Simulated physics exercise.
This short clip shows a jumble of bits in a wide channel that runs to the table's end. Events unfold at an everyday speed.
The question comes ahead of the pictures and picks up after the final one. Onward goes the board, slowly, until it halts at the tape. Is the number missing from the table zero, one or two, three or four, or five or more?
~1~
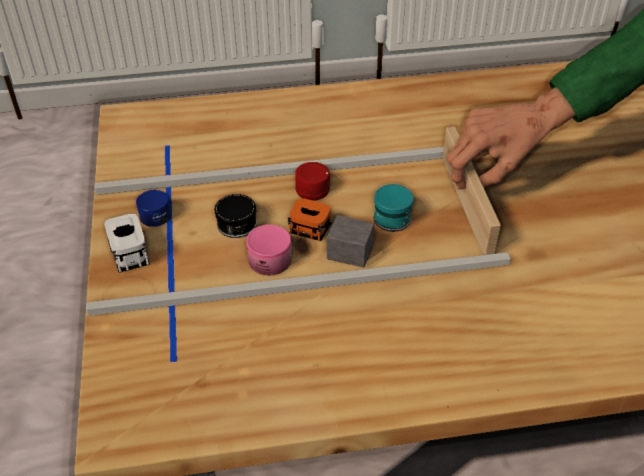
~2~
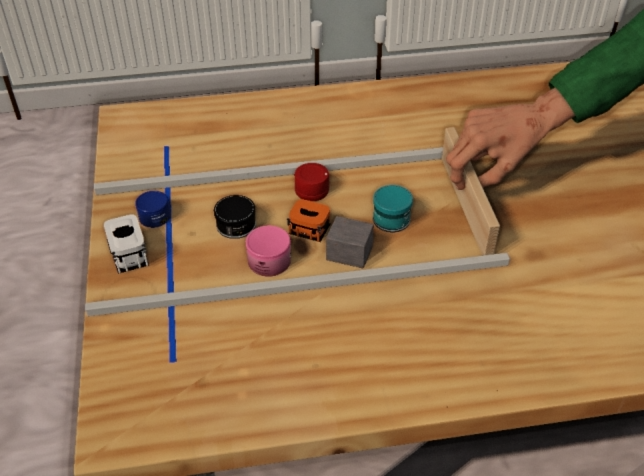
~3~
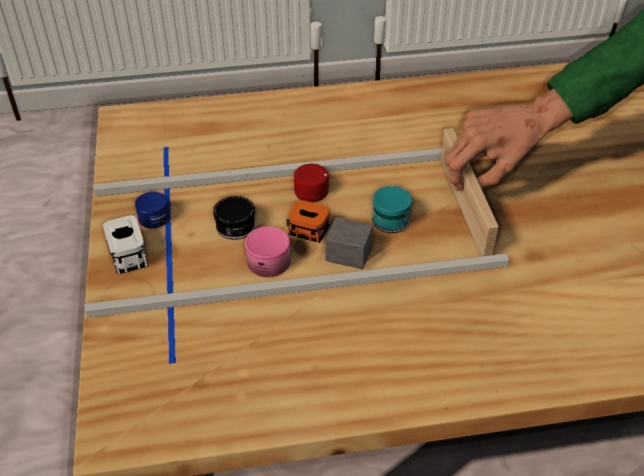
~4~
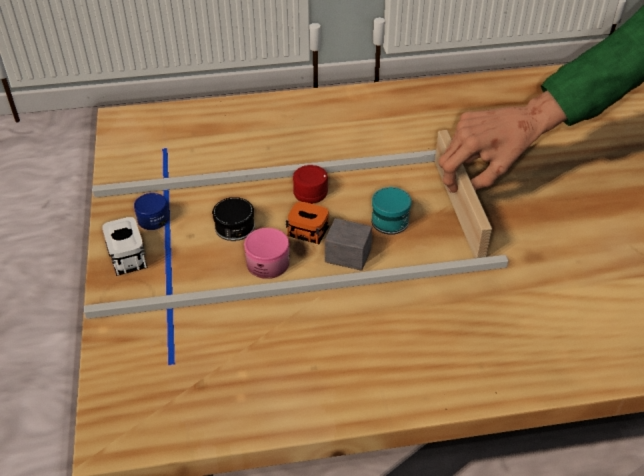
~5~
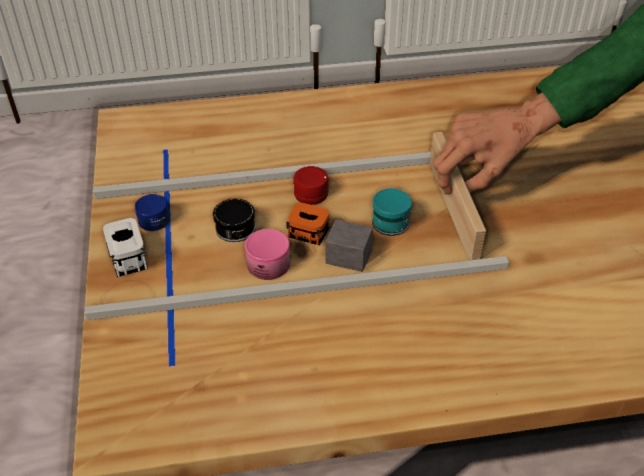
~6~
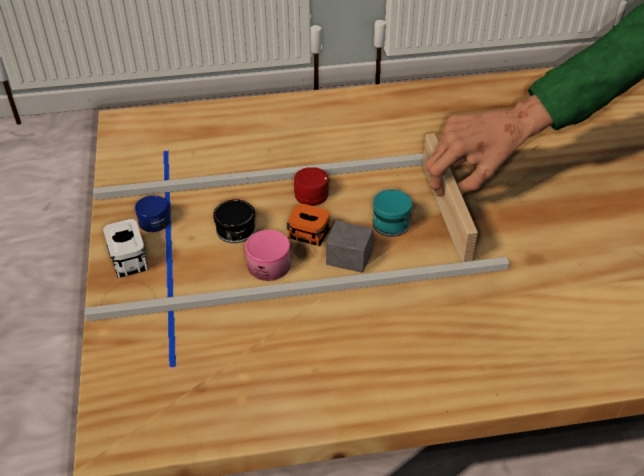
The number that tip off is going to be at least one but under three.
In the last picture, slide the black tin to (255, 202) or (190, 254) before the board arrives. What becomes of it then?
Case one, it is still there; case two, it ends up off.
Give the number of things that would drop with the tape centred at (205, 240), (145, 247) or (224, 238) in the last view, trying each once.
Taken one after another, the numbers are 0, 2 and 0.
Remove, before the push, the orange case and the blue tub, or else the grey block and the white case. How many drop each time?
Fallen: 0, and 0 in the other try.
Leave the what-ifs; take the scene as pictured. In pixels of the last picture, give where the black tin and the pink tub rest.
The black tin at (131, 225), the pink tub at (104, 282).
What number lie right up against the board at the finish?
In total, 3.
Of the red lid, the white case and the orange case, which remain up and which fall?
Each one: The red lid is not lost, the white case ends up down, the orange case is not lost.
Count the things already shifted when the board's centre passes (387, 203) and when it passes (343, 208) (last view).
Answer - first 1, then 3.
Soon after, none off yet; white case at rest near (126, 248); blue tub at rest near (153, 214); black tin at rest near (235, 221).
Then, none off yet; white case at rest near (126, 248); blue tub at rest near (153, 214); black tin moved about its own width near (199, 220).
Further on, none off yet; white case at rest near (125, 247); blue tub moved about its own width near (126, 208); black tin moved well along near (157, 216).
By the end, the number that fall off is one or two; fallen, white case.
